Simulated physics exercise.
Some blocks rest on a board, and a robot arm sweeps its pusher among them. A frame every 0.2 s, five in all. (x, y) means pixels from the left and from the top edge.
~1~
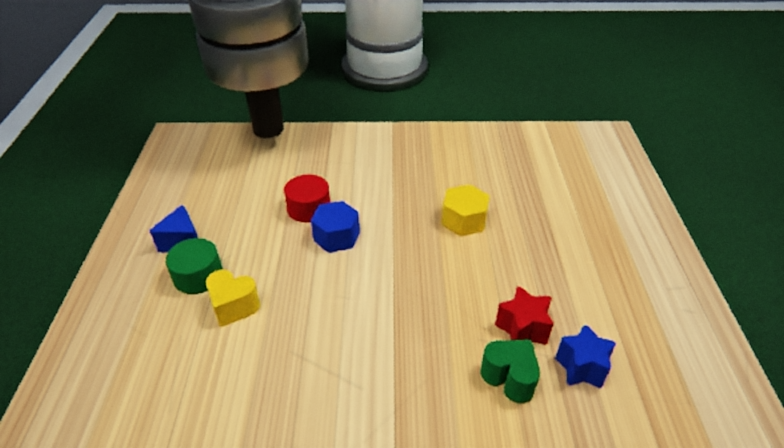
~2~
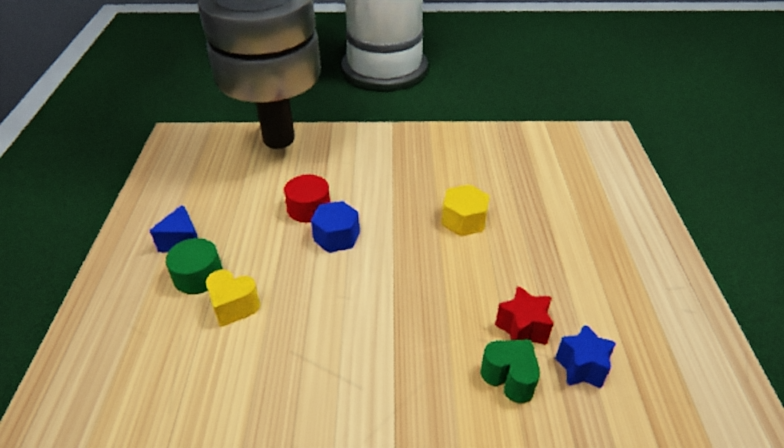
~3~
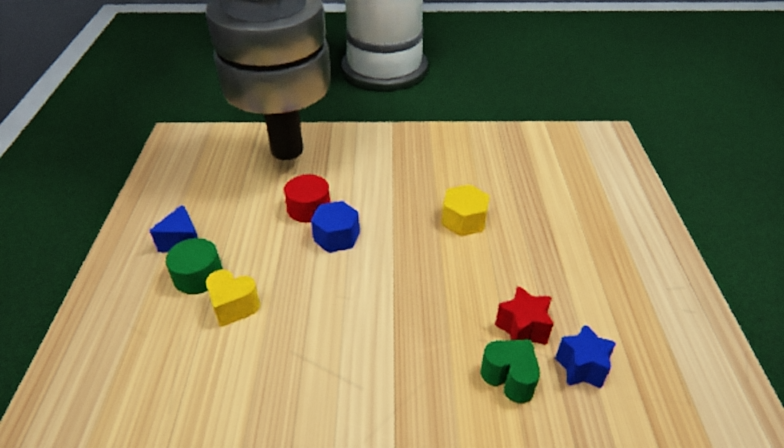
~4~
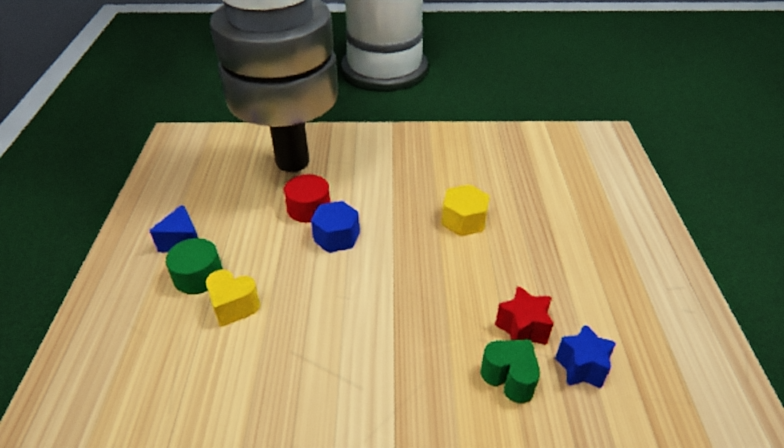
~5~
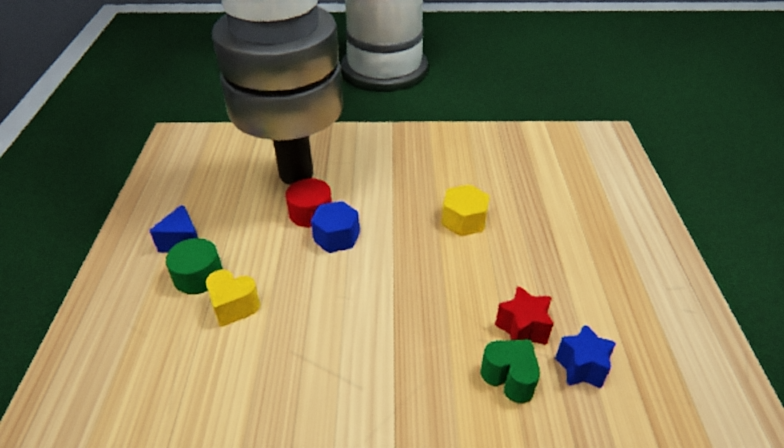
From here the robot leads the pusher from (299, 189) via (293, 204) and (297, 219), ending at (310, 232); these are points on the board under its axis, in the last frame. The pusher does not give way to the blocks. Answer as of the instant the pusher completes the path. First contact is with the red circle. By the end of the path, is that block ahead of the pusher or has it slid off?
My answer is that the red circle is still ahead.
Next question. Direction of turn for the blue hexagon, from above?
It spins anti-clockwise.
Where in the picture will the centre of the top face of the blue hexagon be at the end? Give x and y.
Located at (369, 243).
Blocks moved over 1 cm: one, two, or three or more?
Two blocks shift.
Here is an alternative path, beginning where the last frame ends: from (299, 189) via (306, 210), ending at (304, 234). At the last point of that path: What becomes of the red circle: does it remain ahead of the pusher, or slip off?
Final position: Ahead.
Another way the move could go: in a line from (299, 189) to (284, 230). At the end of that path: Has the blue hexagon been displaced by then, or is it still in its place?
Well, the blue hexagon shifts from its place.
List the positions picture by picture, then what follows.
Lower end of the pusher at (269, 131), tops of blocks, red circle at (306, 187), blue hexagon at (335, 216), in the first picture.
Pusher at (279, 141), blocks as before, in the second picture.
Pusher at (288, 152), blocks as before, in the third picture.
Pusher at (293, 164), blocks as before, in the fourth picture.
Pusher at (297, 176), red circle at (308, 192), blue hexagon at (335, 216), in the fifth picture.
What follows on the original path. Halfway along, pusher at (292, 198); red circle at (310, 214); blue hexagon at (351, 230), turned 25° anticlockwise.
At the end, pusher at (308, 219); red circle at (322, 238); blue hexagon at (369, 243), turned 75° anticlockwise.
